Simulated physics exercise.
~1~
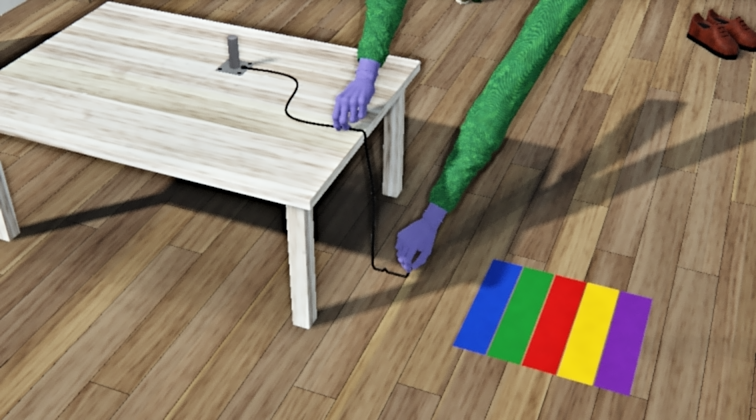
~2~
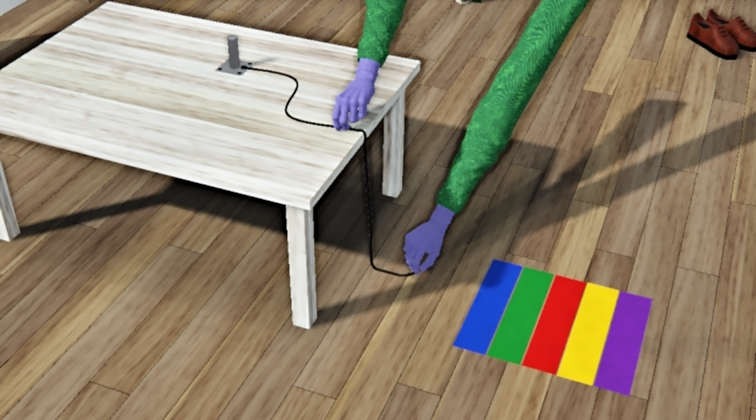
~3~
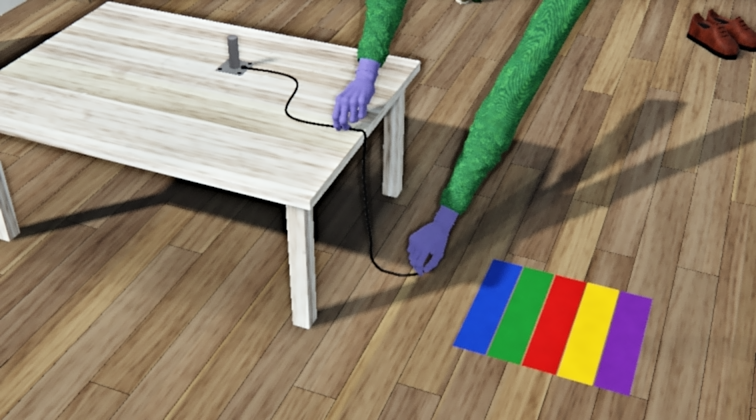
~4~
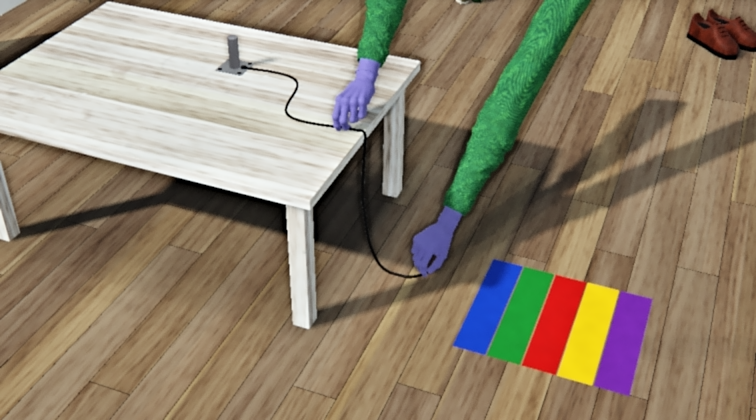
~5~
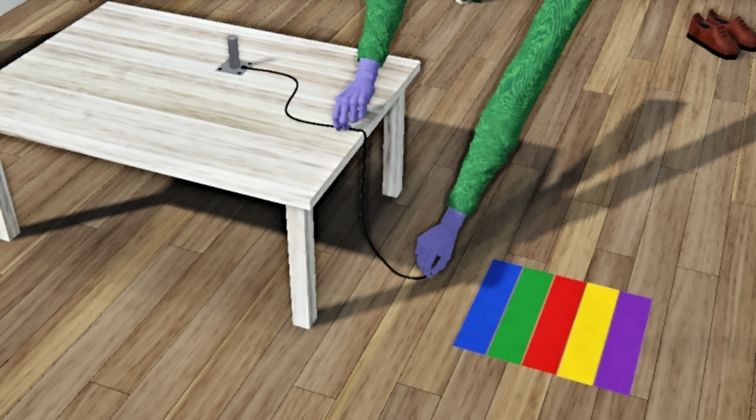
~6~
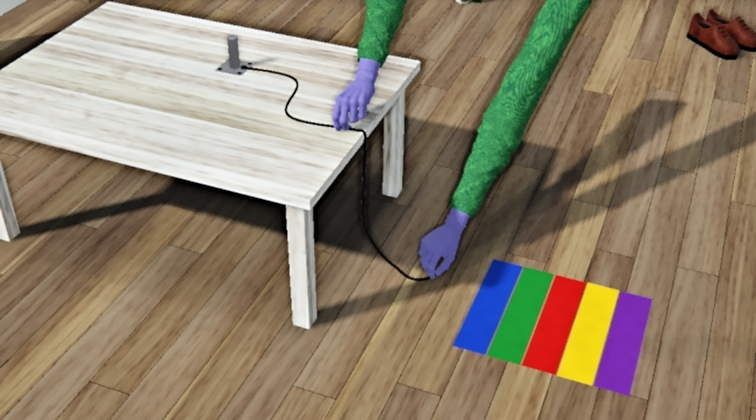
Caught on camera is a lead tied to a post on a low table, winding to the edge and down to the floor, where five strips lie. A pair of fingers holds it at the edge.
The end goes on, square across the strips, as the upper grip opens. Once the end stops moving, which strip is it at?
It is at the red strip.
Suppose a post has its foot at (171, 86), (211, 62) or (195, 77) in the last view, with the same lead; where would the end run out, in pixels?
Pixels, try by try: About (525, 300), (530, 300), (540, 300).
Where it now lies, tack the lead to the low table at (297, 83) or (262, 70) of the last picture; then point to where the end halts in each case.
Around (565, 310), then around (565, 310).
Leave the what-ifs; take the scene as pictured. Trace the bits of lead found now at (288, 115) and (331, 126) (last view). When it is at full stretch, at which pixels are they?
Around (347, 107); the other one around (384, 130).
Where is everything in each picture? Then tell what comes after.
End (411, 268); blue (476, 333); green (510, 342); red (545, 352); yellow (580, 362); purple (616, 372), in the first frame.
End (419, 271); lead through (272, 72) (293, 96) (314, 124) (365, 148) (369, 208) (371, 259), in the second frame.
End (423, 272), in the third frame.
End (427, 273); lead through (272, 72) (293, 96) (314, 124) (364, 147) (364, 206) (376, 259), in the fourth frame.
End (431, 274), in the fifth frame.
End (435, 275); lead through (272, 72) (293, 96) (314, 124) (365, 148) (363, 206) (384, 257), in the sixth frame.
Soon after, end near (507, 293); over blue.
Then, end near (544, 303); over red.
At full stretch, end near (566, 309); over red. The red one.
